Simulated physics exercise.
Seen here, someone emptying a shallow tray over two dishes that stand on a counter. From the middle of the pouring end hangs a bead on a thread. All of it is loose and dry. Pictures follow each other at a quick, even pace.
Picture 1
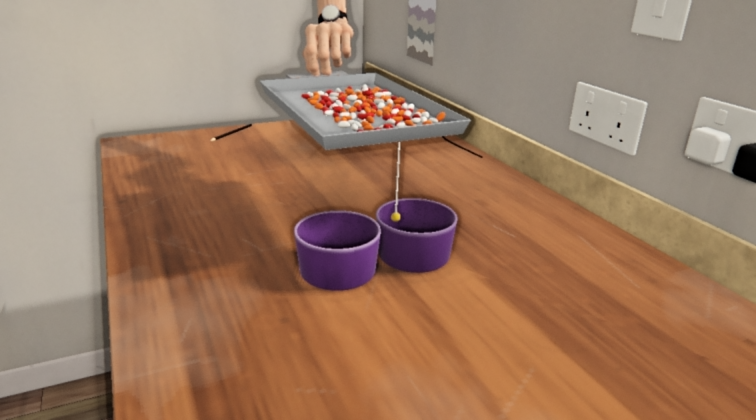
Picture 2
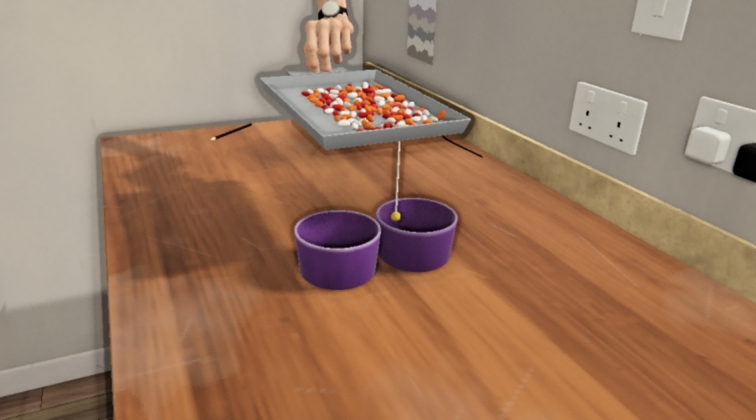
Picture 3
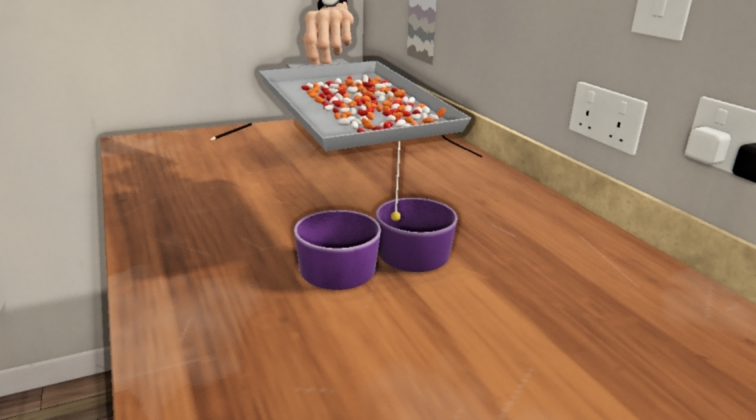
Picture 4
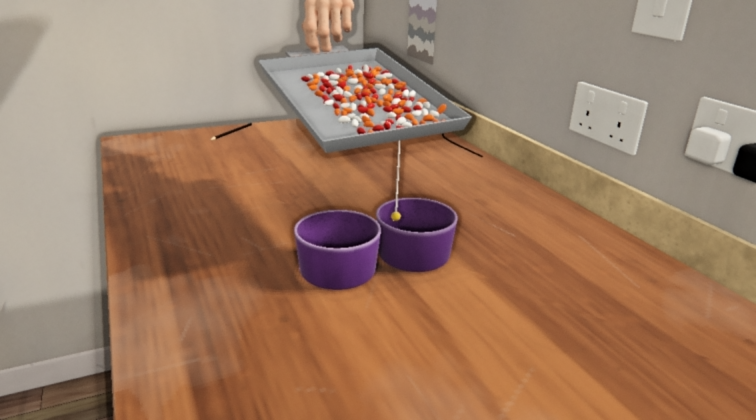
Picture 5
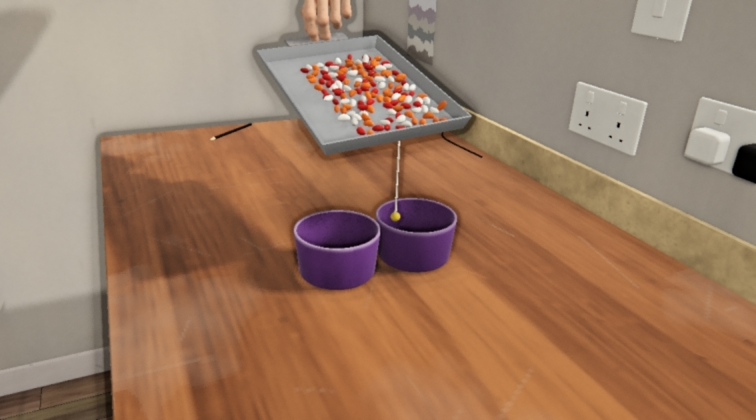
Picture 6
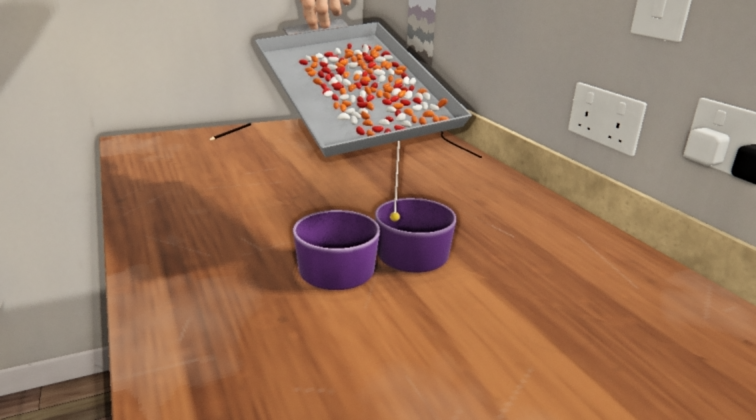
On a wooden counter, a hand holds a gray tray of red, orange and white jelly beans above two purple dishes, a bead hanging on a thread from its front edge. The hand end rises steadily, steepening the tray, while the pouring edge gradually dips toward its left corner.
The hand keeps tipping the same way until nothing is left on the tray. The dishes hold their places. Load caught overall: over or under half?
Mostly spilled.
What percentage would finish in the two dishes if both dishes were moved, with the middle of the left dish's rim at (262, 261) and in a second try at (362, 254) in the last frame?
80% for the first placement, 70% for the second.
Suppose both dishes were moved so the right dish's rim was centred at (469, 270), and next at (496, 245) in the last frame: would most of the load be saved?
Result - try one, below the halfway mark; try two, below the halfway mark.
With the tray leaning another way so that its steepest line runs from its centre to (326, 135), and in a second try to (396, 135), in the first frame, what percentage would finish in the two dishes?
The first try gives close to 80 per cent, the second close to 0 per cent.
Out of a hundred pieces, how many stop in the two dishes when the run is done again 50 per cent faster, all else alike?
It would be around 30 per cent.
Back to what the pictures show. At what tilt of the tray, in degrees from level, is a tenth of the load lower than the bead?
Near 65 degrees.
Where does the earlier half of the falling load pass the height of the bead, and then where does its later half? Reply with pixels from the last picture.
It passes near (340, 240) first and then near (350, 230).
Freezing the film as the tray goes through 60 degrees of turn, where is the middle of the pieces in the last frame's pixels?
Roughly at (355, 134).
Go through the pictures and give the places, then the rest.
In the first frame, corners of the pouring end (326, 134) and (464, 119), level; middle of the load (364, 108), jelly beans; left dish (353, 266); right dish (435, 250); bead on its thread (396, 217).
In the second frame, corners of the pouring end (326, 134) and (464, 118), level; middle of the load (364, 106).
In the third frame, corners of the pouring end (326, 135) and (464, 117), tipped barely, lowest at the left corner; middle of the load (364, 101).
In the fourth frame, corners of the pouring end (326, 138) and (465, 116), tipped a little, lowest at the left corner; middle of the load (365, 95).
In the fifth frame, corners of the pouring end (326, 141) and (465, 115), tipped a little, lowest at the left corner; middle of the load (364, 89).
In the sixth frame, corners of the pouring end (325, 143) and (465, 113), tipped clearly, lowest at the left corner; middle of the load (364, 83); left dish (352, 266); right dish (434, 249).
Just after the last frame, tray tipped steeply; the larger part on the tray; just a few outside both; about a tenth in the air.
A moment on, tray tipped right over; roughly a quarter on the tray; about a tenth in the left dish; roughly a third outside both; roughly a quarter in the air.
Further on, tray tipped past a quarter turn; roughly a third in the left dish; roughly two thirds outside both.
When it is over, tray tipped past a quarter turn; roughly a third in the left dish; not one in the right dish; roughly two thirds outside both.
